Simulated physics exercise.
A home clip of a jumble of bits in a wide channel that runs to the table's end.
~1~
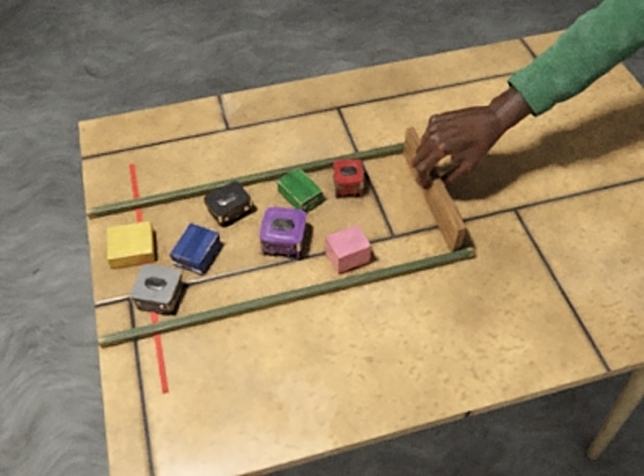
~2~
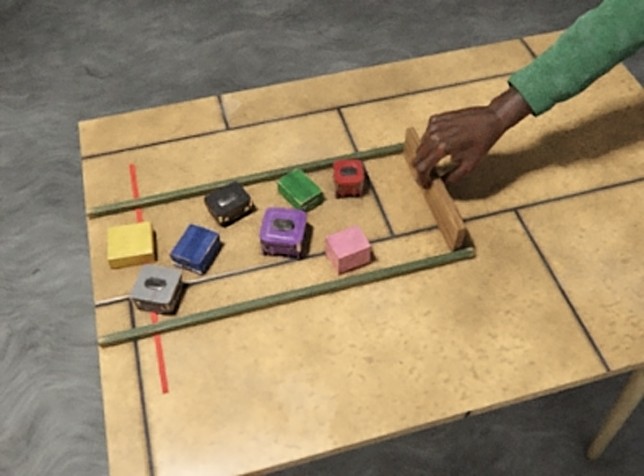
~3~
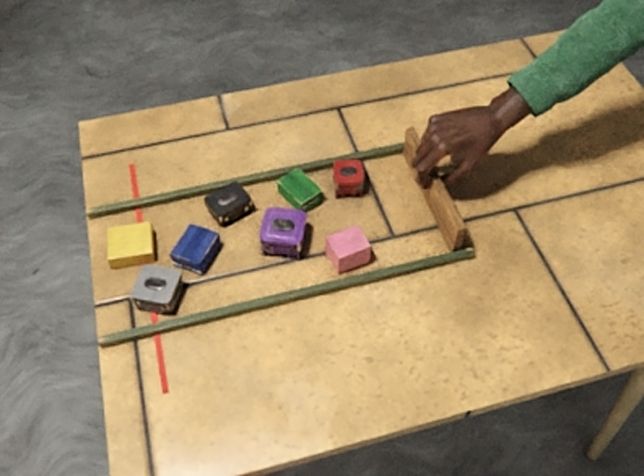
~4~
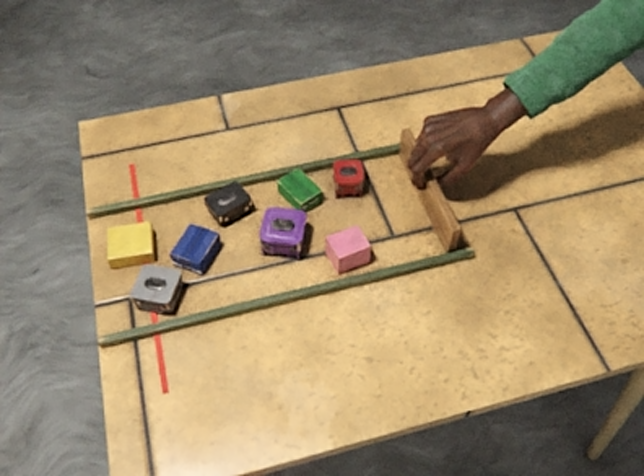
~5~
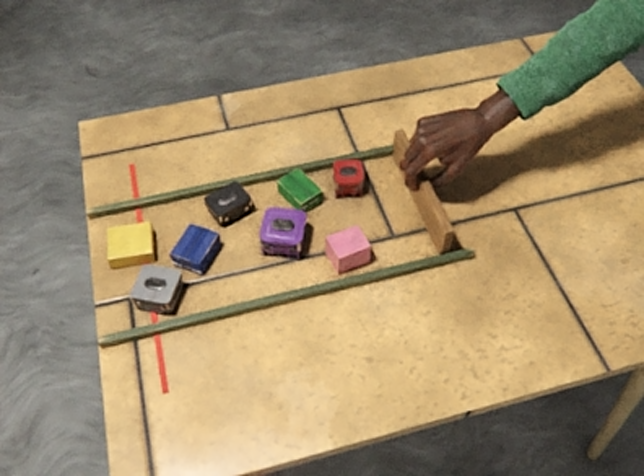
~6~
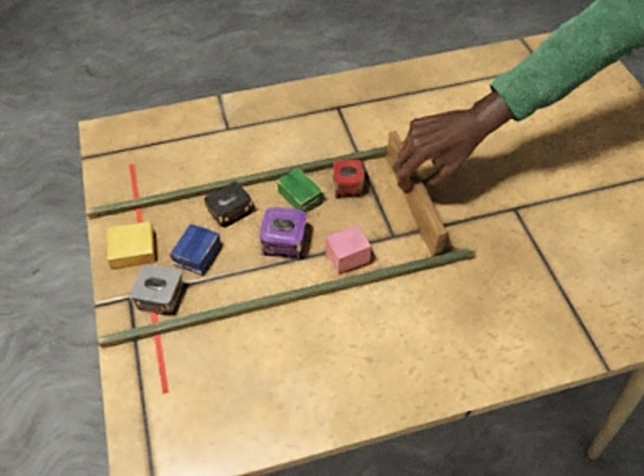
On a tabletop, a hand in a green sleeve slid a small wooden board slightly left between two rails, while the colorful blocks and cases in front of it stayed still.
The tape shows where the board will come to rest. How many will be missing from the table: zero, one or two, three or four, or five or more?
The number that fall off is three or four.
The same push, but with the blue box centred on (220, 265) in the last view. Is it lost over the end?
Then it holds on.
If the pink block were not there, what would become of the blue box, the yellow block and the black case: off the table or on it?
The blue box comes down; the yellow block is lost; the black case drops off.
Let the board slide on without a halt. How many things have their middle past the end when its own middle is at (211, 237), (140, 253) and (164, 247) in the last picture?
In that order 0, 4 and 2.
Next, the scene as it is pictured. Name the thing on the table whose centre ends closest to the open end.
Foremost is the grey case.
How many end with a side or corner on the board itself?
The number is 3.
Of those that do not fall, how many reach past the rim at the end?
Overhanging: 3.
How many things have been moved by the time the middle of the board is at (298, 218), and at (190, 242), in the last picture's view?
5 and 8.
Soon after, none off yet; yellow block at rest near (131, 245); grey case at rest near (158, 290); blue box at rest near (196, 249).
In the end, the number that fall off is three or four; gone, black case, blue box and yellow block.
